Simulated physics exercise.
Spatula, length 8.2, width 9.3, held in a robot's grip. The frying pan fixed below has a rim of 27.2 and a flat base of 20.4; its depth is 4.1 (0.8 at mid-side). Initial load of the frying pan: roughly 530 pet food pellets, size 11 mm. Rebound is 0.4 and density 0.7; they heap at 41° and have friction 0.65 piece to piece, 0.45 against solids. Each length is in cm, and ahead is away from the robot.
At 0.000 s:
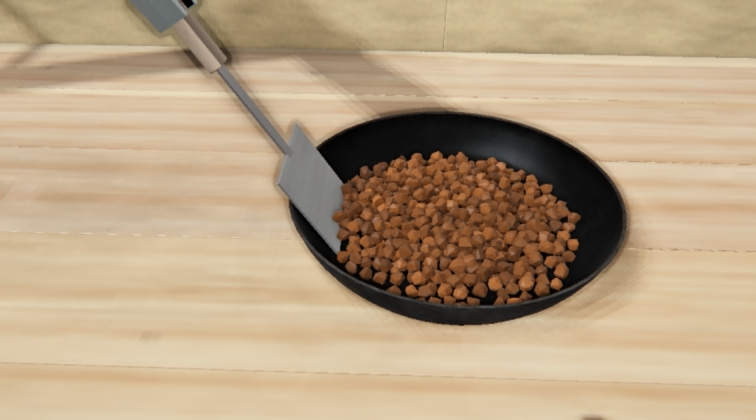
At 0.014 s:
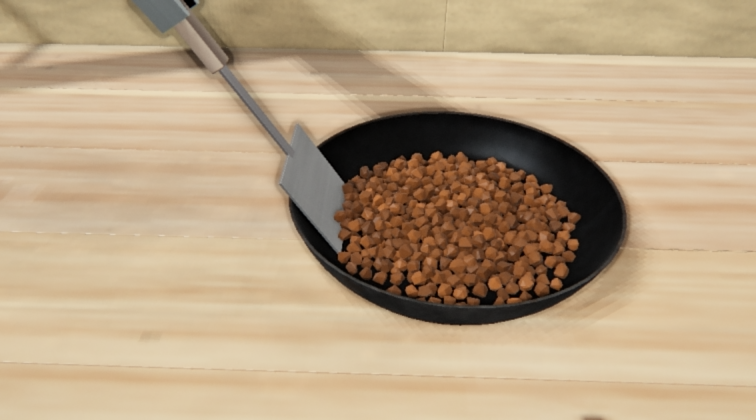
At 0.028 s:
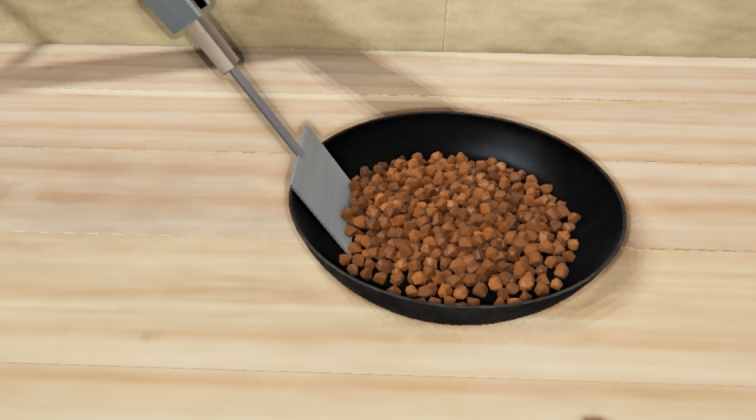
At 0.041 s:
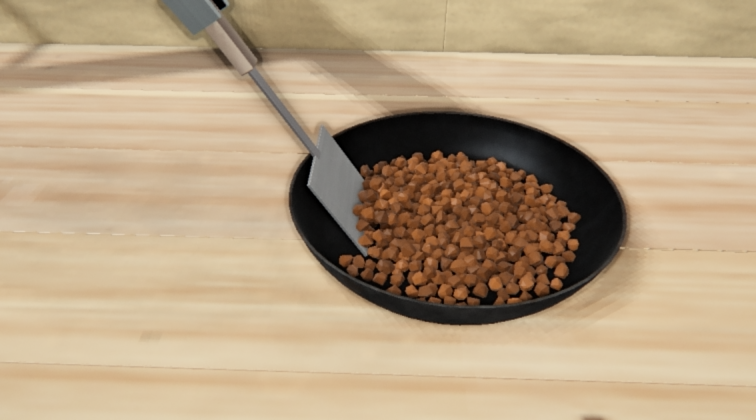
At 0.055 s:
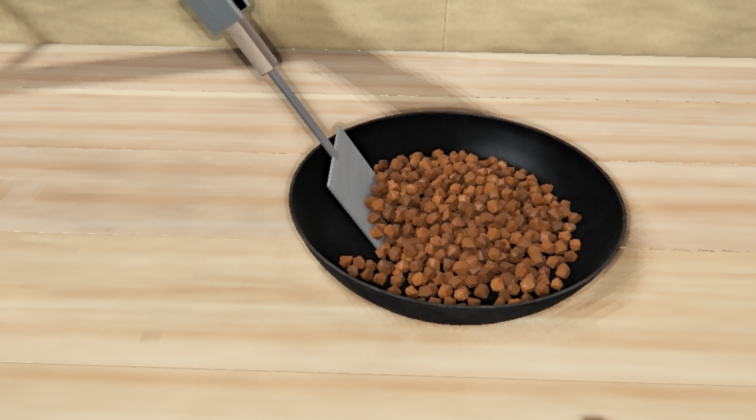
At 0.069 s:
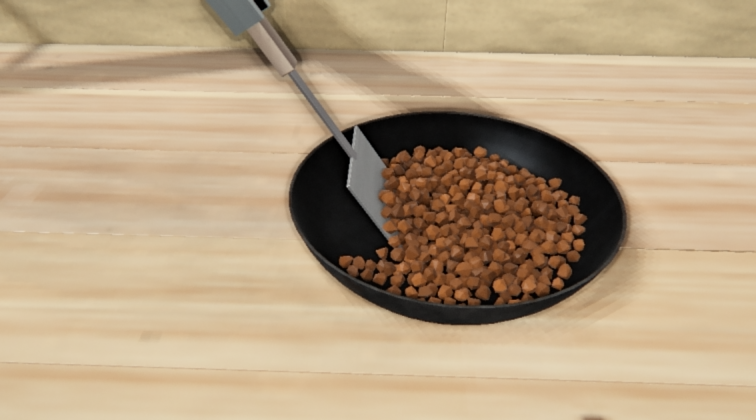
A metal spatula pushes brown pet food pellets slowly to the right in a black frying pan.
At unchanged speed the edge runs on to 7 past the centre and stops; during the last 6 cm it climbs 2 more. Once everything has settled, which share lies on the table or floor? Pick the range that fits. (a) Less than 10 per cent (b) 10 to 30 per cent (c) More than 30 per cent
10 to 30 per cent.
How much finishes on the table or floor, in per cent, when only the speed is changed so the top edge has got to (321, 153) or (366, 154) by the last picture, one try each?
Try one roughly 5 per cent; try two roughly 20 per cent.
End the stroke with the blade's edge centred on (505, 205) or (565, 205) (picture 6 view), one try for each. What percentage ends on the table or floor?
Some 5 and 30 per cent.
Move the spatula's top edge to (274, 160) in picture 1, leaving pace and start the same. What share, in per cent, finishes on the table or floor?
Spill: Approx. 15 per cent.
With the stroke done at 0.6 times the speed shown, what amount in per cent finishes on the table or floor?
Something close to 5 per cent ends up on the table or floor.
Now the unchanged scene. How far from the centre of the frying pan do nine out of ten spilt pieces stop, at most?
30 cm.
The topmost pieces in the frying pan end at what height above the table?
Near 5.5 centimetres high.
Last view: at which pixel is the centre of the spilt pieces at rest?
Roughly at (701, 234) in the final view.
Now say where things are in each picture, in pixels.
In the first picture, spatula top edge at (287, 151), sloping 58°; upper third of the load around (447, 209), from x 340 to 575, top at y 160; 530 in the frying pan.
In the second picture, spatula top edge at (289, 151), sloping 58°; upper third of the load around (447, 208), from x 340 to 575, top at y 160.
In the third picture, spatula top edge at (299, 152), sloping 58°; upper third of the load around (442, 208), from x 345 to 575, top at y 160.
In the fourth picture, spatula top edge at (315, 153), sloping 58°; upper third of the load around (441, 207), from x 345 to 575, top at y 155.
In the fifth picture, spatula top edge at (334, 153), sloping 58°; upper third of the load around (446, 202), from x 345 to 575, top at y 155.
In the sixth picture, spatula top edge at (352, 154), sloping 58°; upper third of the load around (451, 199), from x 345 to 580, top at y 150; 530 in the frying pan.
After 0.10 s, sloping 58°, highest piece 6 above the table; 530 in the frying pan.
After 0.14 s, sloping 58°, highest piece 7 above the table; 530 in the frying pan.
After 0.35 s, sloping 58°, highest piece 7 above the table; 443 in the frying pan, 79 on the table or floor, 8 on the blade or in flight.
After 1.40 s, sloping 58°, highest piece 5 above the table; 443 in the frying pan, 87 on the table or floor.
At rest, 443 in the frying pan, 87 on the table or floor. That is 16 % on the table or floor.
